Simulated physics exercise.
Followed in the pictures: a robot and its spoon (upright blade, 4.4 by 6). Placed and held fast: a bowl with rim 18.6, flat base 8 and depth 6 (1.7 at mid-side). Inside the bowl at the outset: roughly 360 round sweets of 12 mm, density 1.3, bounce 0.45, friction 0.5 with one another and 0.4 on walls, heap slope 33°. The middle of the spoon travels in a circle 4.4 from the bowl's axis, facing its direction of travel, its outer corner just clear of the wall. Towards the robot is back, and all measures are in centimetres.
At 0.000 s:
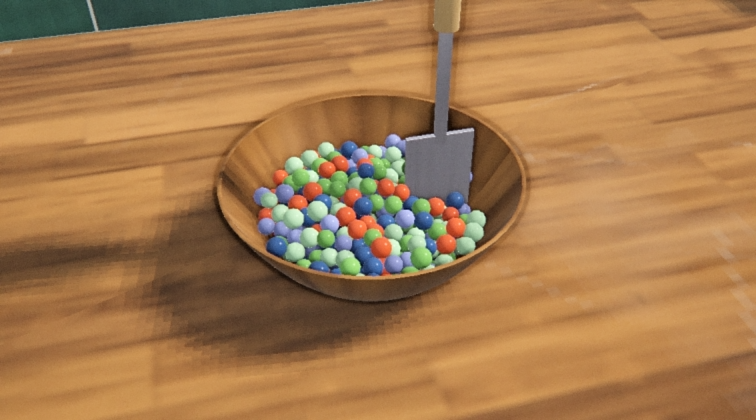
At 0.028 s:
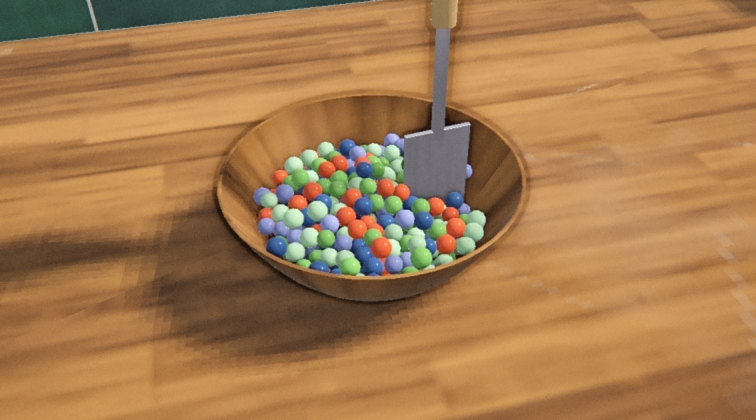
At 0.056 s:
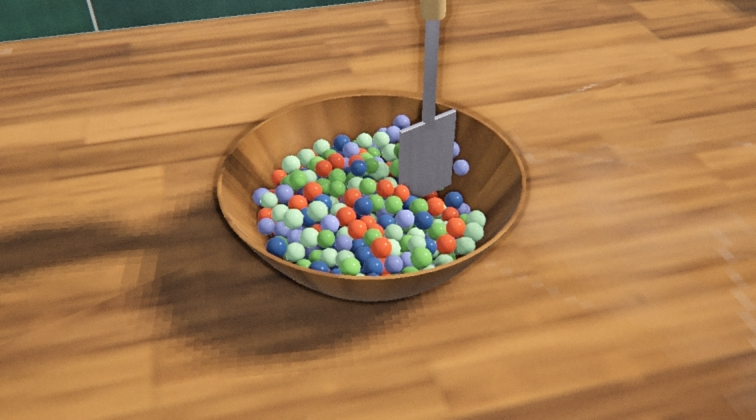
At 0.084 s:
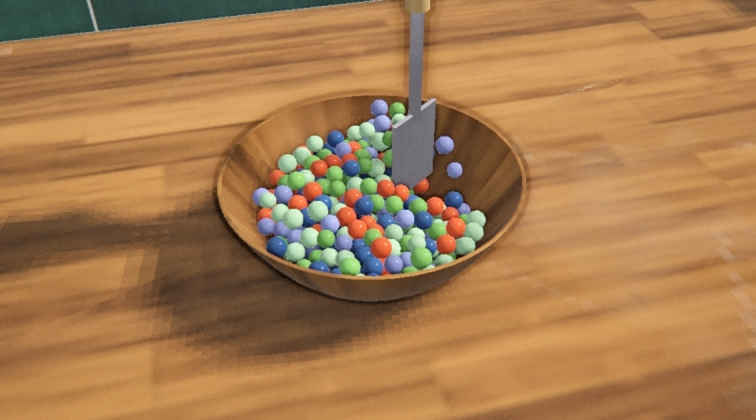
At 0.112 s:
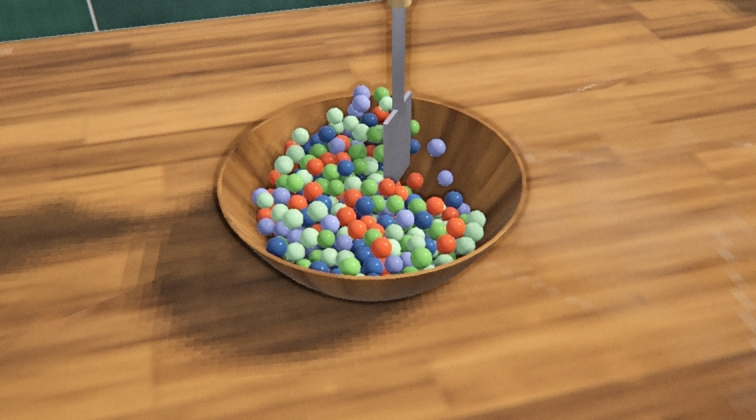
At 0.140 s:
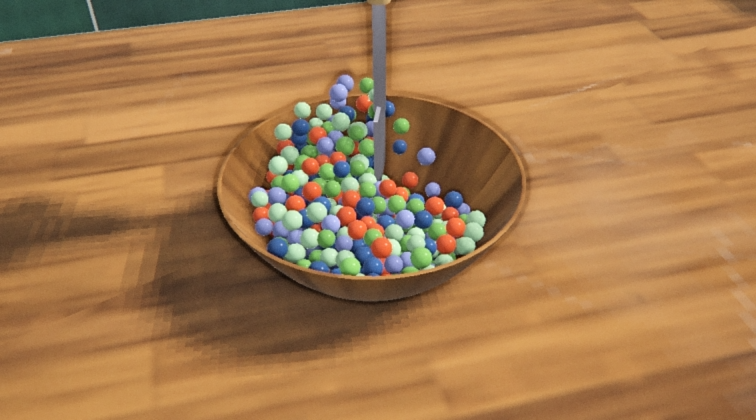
On a wooden countertop with green tiles at the upper left, seen from above at an angle by a still camera, sits a round brown wooden bowl. It holds many small balls in red, blue, lavender, green and pale mint, with a flat grey blade on a yellowish handle standing upright at the right. The blade sweeps leftward and back around the bowl, turning edge-on and pushing balls into a rising heap at the back left.
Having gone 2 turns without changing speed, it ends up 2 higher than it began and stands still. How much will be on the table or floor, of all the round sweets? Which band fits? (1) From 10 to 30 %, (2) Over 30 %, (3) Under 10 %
The answer is 1.
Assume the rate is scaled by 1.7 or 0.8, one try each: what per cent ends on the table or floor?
It would be about 40 and 15 percent respectively.
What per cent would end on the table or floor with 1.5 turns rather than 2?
I'd expect around 20 per cent.
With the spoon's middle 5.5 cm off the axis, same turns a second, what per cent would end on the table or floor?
That would make it around 10 percent.
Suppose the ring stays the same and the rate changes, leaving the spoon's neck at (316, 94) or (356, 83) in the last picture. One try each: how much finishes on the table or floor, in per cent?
First try: About 50 %; second try: About 35 %.
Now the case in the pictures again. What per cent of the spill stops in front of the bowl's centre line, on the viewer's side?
60 per cent, roughly.
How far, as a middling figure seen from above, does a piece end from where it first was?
Something near 8 cm, measured level.
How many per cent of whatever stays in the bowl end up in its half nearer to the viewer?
I'd say around 50 per cent.
After 0.58 s, 325° round, highest piece 8 above the table; 298 in the bowl, 48 on the table or floor, 9 in flight or on the tool.
After 1.03 s, 221° round, highest piece 7 above the table; 280 in the bowl, 74 on the table or floor, 1 in flight or on the tool.
After 1.45 s, 0° round, highest piece 6 above the table; 279 in the bowl, 76 on the table or floor.
After 2.15 s, 0° round, highest piece 6 above the table; 279 in the bowl, 76 on the table or floor.
In the end, 279 in the bowl, 76 on the table or floor. That is 21 % on the table or floor.
